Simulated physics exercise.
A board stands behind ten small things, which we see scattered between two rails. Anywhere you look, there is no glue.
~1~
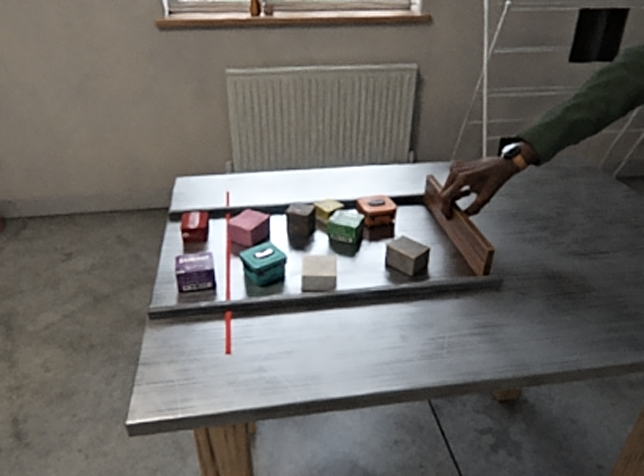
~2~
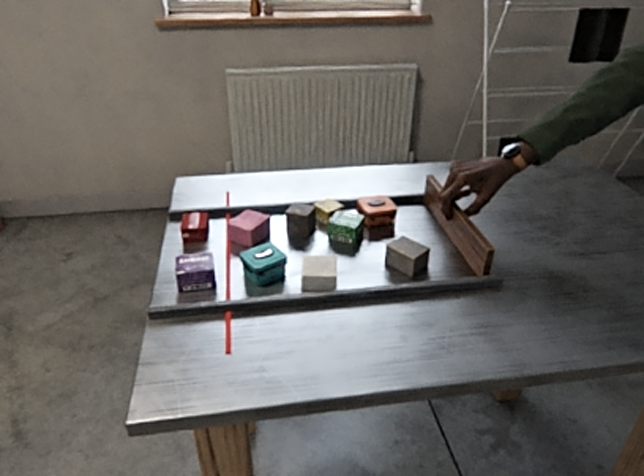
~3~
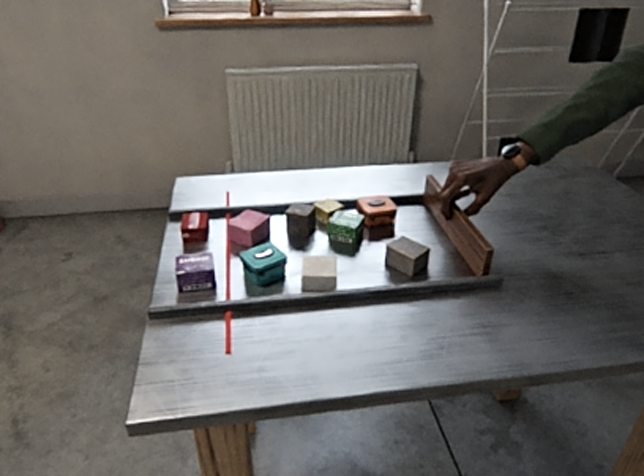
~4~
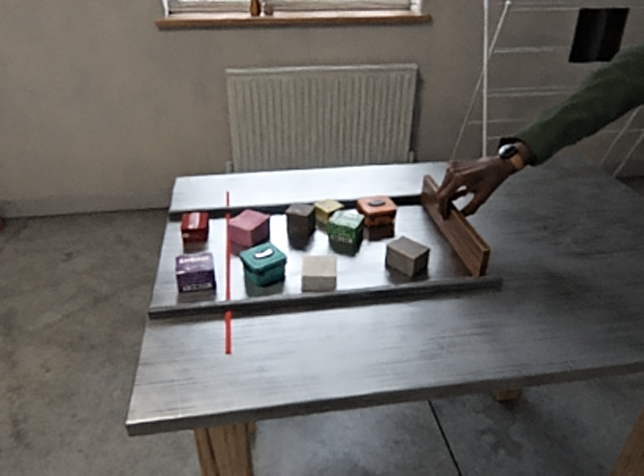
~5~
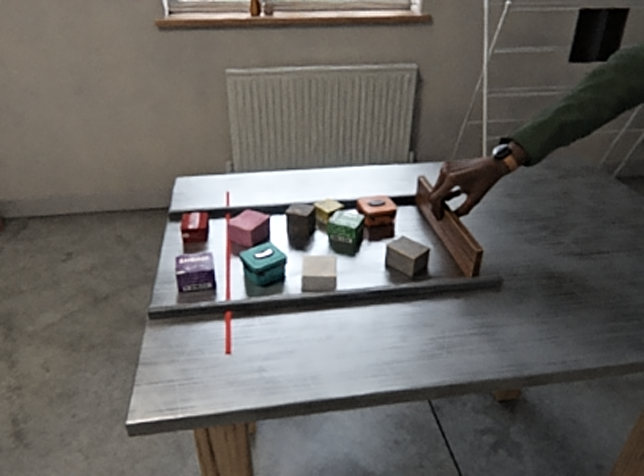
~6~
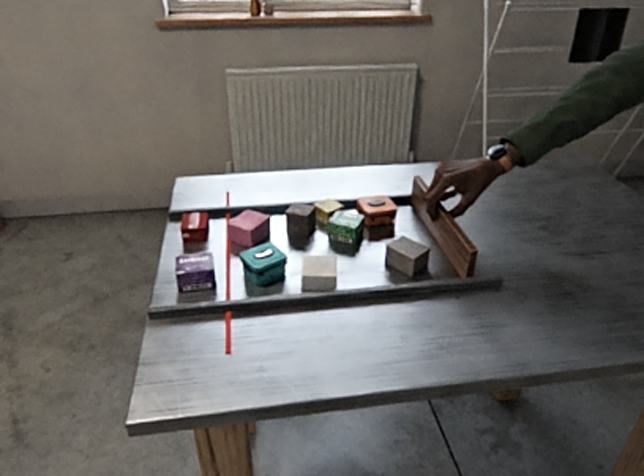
A wooden board, held upright by a hand reaching in from the right, stays almost still at first behind the scattered small boxes and blocks on the metal table. The hand then slides it slightly left between the rails, while the boxes and blocks stay where they are.
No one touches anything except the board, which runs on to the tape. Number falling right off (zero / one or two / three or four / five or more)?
Three or four.
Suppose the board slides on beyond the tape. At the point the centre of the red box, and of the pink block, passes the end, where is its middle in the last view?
The middle is at (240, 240) when it's the red box, and at (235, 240) when it's the pink block.
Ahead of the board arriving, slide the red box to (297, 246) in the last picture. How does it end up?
From that start the object is safe.
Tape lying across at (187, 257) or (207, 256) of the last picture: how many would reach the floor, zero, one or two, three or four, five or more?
The falls would be five or over; 5 or more.
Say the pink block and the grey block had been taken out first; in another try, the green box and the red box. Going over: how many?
The counts would be 2 and 2.
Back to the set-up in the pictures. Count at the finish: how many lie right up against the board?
That number would be 3.
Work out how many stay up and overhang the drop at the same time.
Answer: 0.
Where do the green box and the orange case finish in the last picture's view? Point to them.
In the last picture the green box sits at (212, 241) while the orange case sits at (211, 222).
Soon after, none off yet; red box at rest near (196, 227); purple box at rest near (196, 272); pink block at rest near (249, 228).
By the end, the number that fall off is three or four; fallen, pink block, purple box and red box.
